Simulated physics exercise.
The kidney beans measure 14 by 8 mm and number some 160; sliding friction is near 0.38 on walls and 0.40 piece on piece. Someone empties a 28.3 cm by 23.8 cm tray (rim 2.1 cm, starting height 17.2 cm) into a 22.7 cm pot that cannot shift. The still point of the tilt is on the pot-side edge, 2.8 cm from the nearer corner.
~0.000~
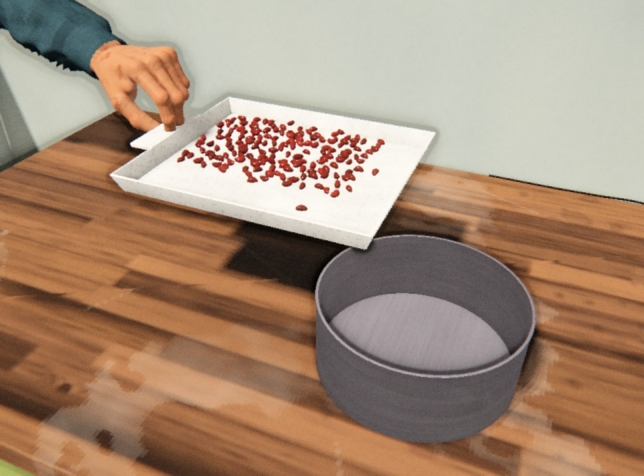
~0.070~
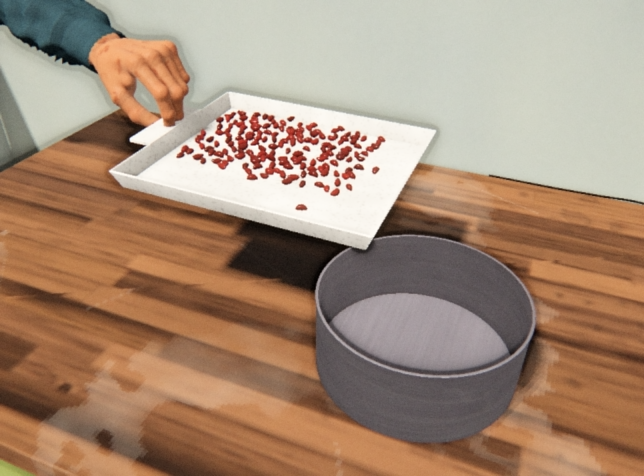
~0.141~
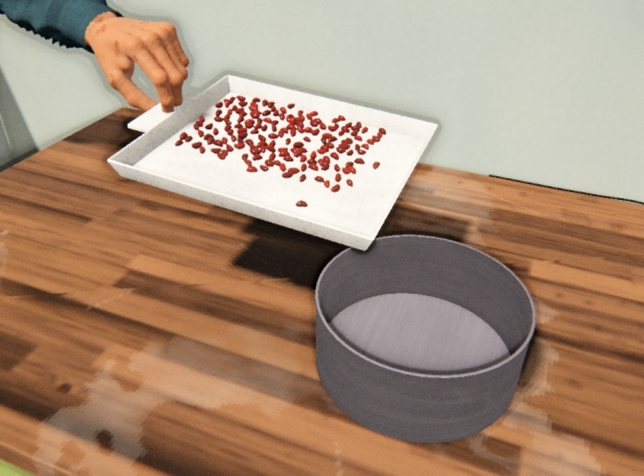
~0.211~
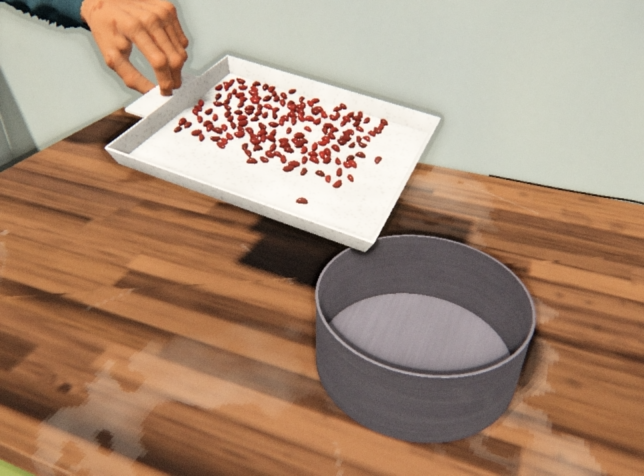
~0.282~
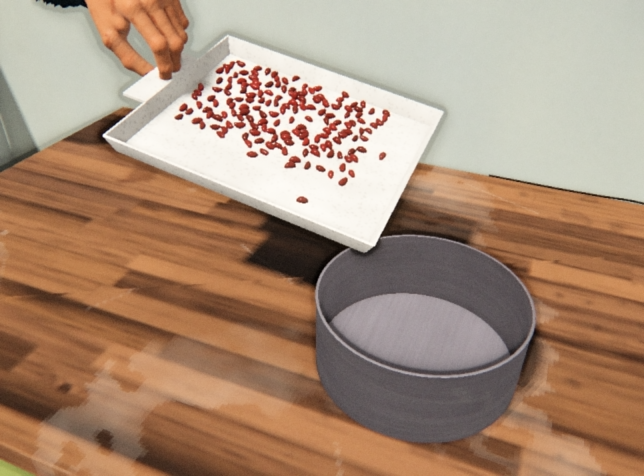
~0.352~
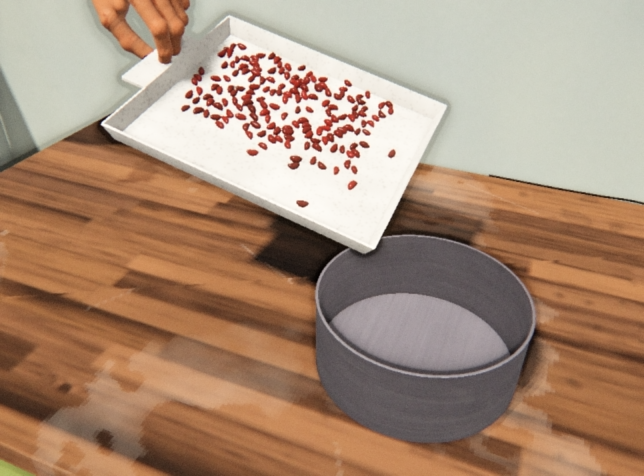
We see a hand at the left raise the back of a white tray of scattered red beans, tilting it toward a gray pot on a wooden surface, while the beans shift only slightly on the tray.
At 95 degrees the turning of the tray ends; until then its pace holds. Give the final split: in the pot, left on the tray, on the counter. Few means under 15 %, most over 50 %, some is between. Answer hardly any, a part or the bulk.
Pot: The bulk, tray: Hardly any, counter: Hardly any.
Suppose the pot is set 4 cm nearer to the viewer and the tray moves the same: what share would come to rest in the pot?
Then about 100 per cent.
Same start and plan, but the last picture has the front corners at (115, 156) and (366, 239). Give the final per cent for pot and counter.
Pot 60, counter 40.
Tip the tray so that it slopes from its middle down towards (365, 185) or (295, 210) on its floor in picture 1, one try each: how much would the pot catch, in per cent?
About 50 and 75 per cent.
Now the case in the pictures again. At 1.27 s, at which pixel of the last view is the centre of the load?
Around (382, 373).
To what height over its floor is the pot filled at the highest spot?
About 2.0 cm.
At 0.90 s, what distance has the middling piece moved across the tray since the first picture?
Some 20 cm.
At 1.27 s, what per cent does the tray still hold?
Roughly 35 per cent.
After 0.90 s, tilt 55 degrees; the tray holds 85 %, the pot 0 %.
After 1.27 s, tilt 79 degrees; the tray holds 35 %, the pot 60 %.
After 1.73 s, tilt 95 degrees; the tray holds 0 %, the pot 100 %.
By 2.3 s all is still; pot 100 %, tray 0 %, counter 0 %.
